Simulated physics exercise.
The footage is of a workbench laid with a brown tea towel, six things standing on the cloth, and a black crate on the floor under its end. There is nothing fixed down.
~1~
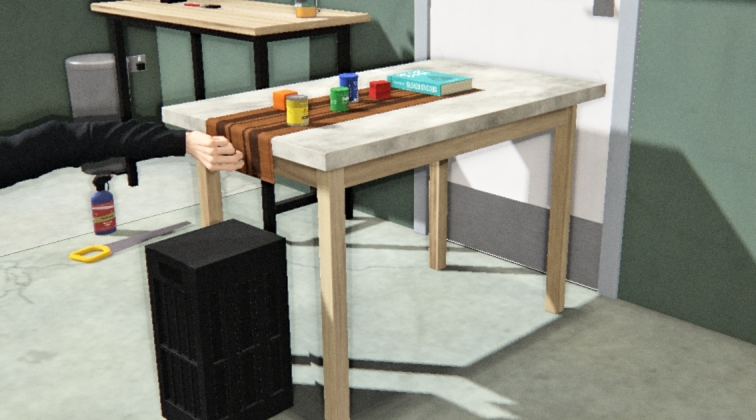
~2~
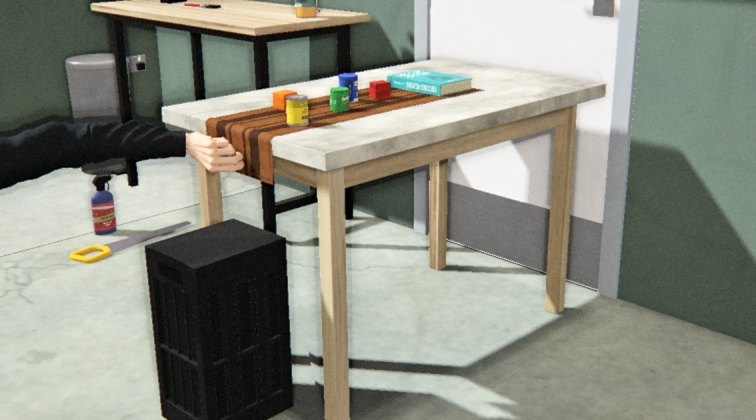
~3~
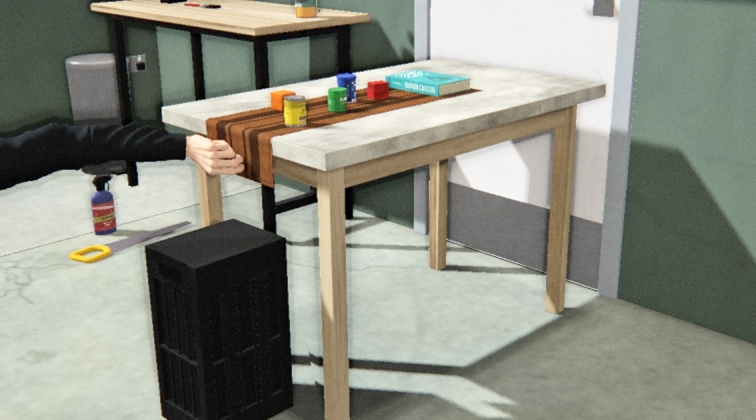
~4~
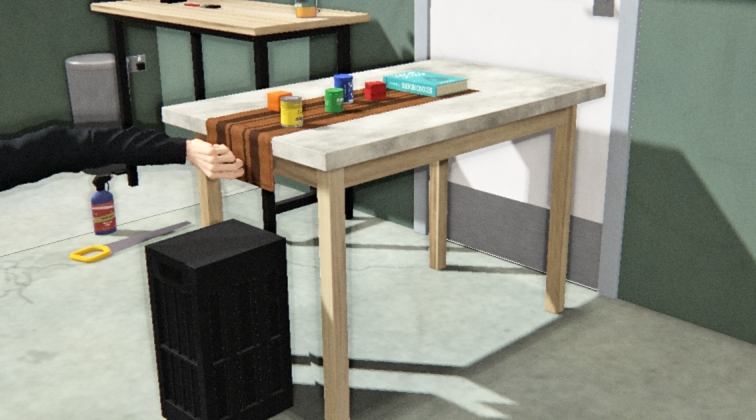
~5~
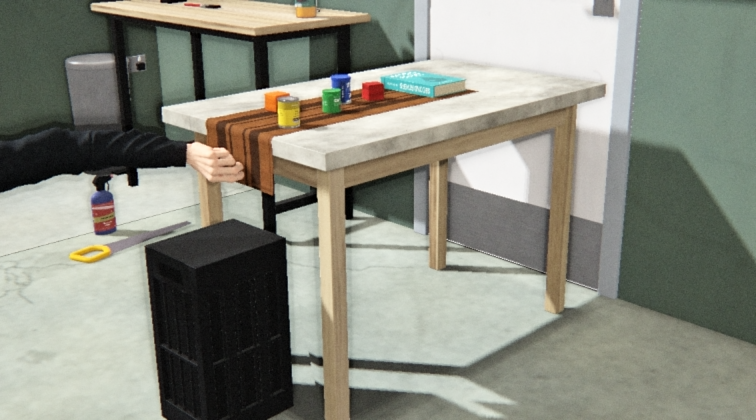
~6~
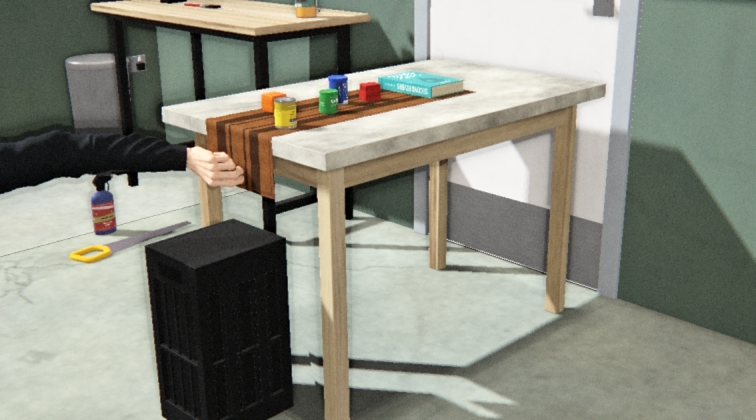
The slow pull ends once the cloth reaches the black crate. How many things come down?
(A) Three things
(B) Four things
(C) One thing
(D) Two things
C.
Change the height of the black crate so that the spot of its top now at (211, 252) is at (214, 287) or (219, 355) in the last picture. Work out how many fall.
Counting them gives 2 and 4.
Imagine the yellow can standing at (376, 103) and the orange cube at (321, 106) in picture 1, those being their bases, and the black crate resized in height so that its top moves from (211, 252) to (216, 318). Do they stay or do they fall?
Here's what happens: The yellow can remains aboard, the orange cube leaves its perch.
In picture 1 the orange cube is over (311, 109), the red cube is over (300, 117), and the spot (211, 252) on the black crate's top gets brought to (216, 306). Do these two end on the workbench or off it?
The orange cube is lost; the red cube is lost.
Soon after, hem near (241, 211); all still up.
Then, hem on the crate; yellow can gone.
At rest, hem on the crate; yellow can gone. The count of fallen things is one.
